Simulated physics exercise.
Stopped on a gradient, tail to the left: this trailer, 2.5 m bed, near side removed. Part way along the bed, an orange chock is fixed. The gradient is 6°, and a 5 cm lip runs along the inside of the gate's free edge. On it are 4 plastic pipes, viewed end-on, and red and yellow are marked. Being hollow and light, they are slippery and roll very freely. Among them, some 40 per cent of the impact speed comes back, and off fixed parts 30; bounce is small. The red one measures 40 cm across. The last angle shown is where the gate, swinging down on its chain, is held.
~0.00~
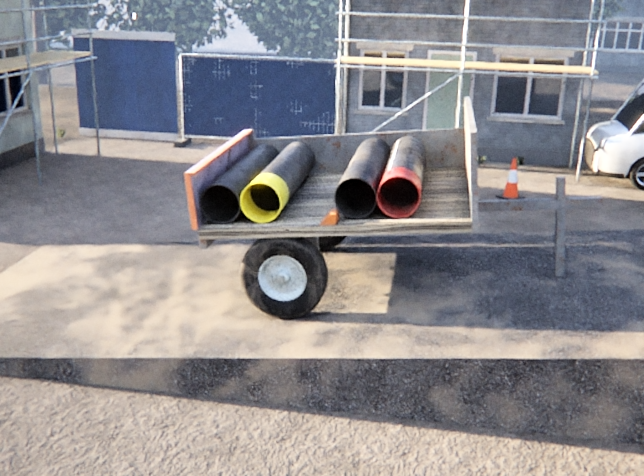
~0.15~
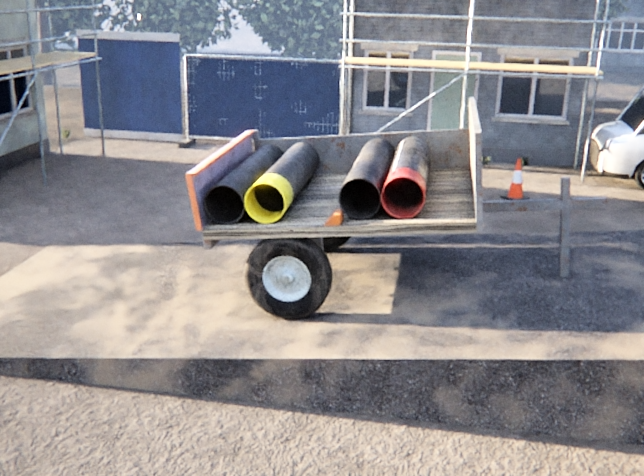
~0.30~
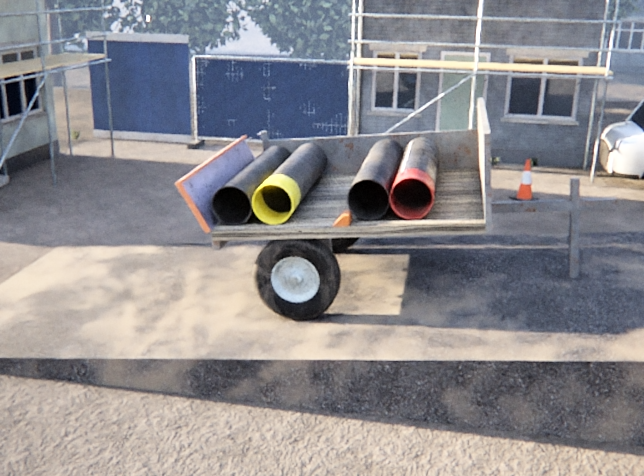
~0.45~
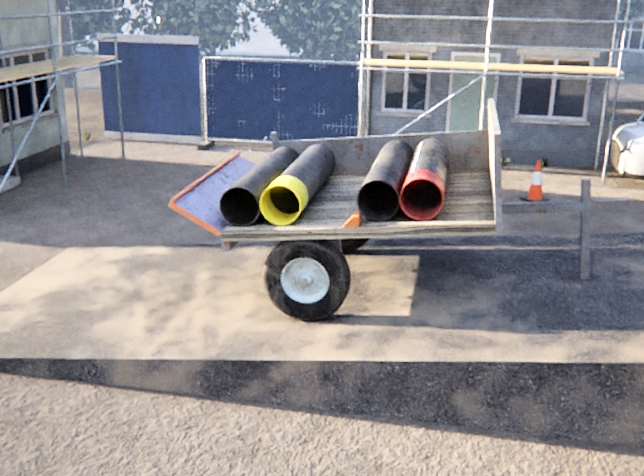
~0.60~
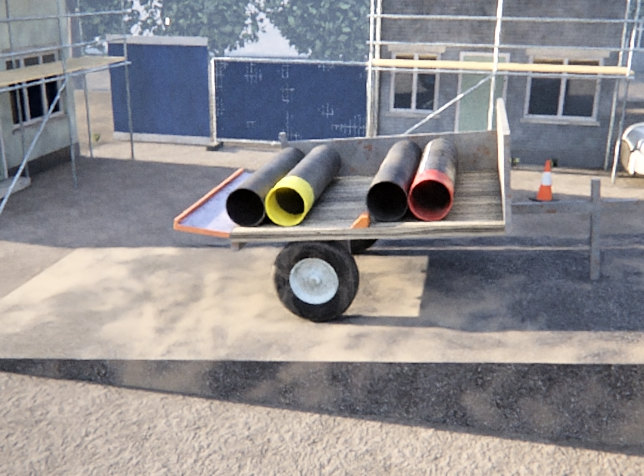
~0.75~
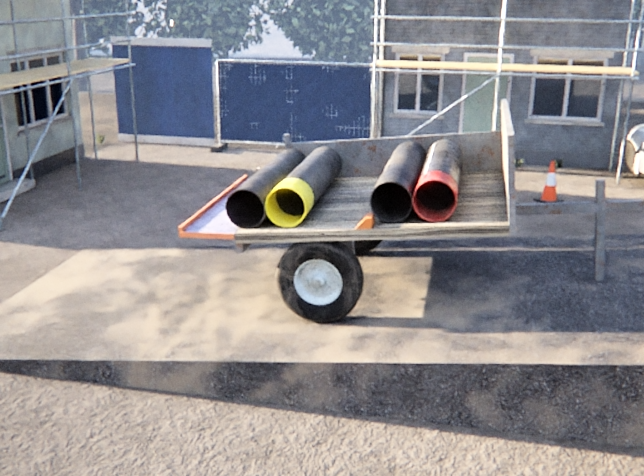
A sunlit building yard with scaffolding and blue fence panels is seen from the side and slightly above. On a two-wheeled wooden trailer with its near side open lie four dark pipes, one rimmed yellow and one red, with an orange-and-white cone behind to the right. The orange-edged gate at the left swings outward and down until roughly level, while the pipes keep their places and the camera pans slightly left.
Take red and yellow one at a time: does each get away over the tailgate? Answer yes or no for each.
Red: No, yellow: No.
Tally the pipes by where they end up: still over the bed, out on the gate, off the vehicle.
The numbers run 3, 1, 0 in that sequence.
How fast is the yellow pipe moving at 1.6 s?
The speed is close to 0.6 m/s.
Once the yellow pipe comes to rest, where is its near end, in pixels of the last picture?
Around (238, 209).
By 1.6 s, red is on the bed, 190 cm short of the hinge; yellow is on the bed, 10 cm short of the hinge, rolling left; 0 gone off the back.
By 2.6 s, yellow is on the gate, 5 cm past the hinge; as before, red; 0 gone off the back.
By 3.9 s, yellow is on the bed, 10 cm short of the hinge; as before, red; 0 gone off the back.
Finally (5.2 s), red is on the bed, 190 cm short of the hinge; yellow is on the bed, 5 cm short of the hinge; 0 gone off the back.
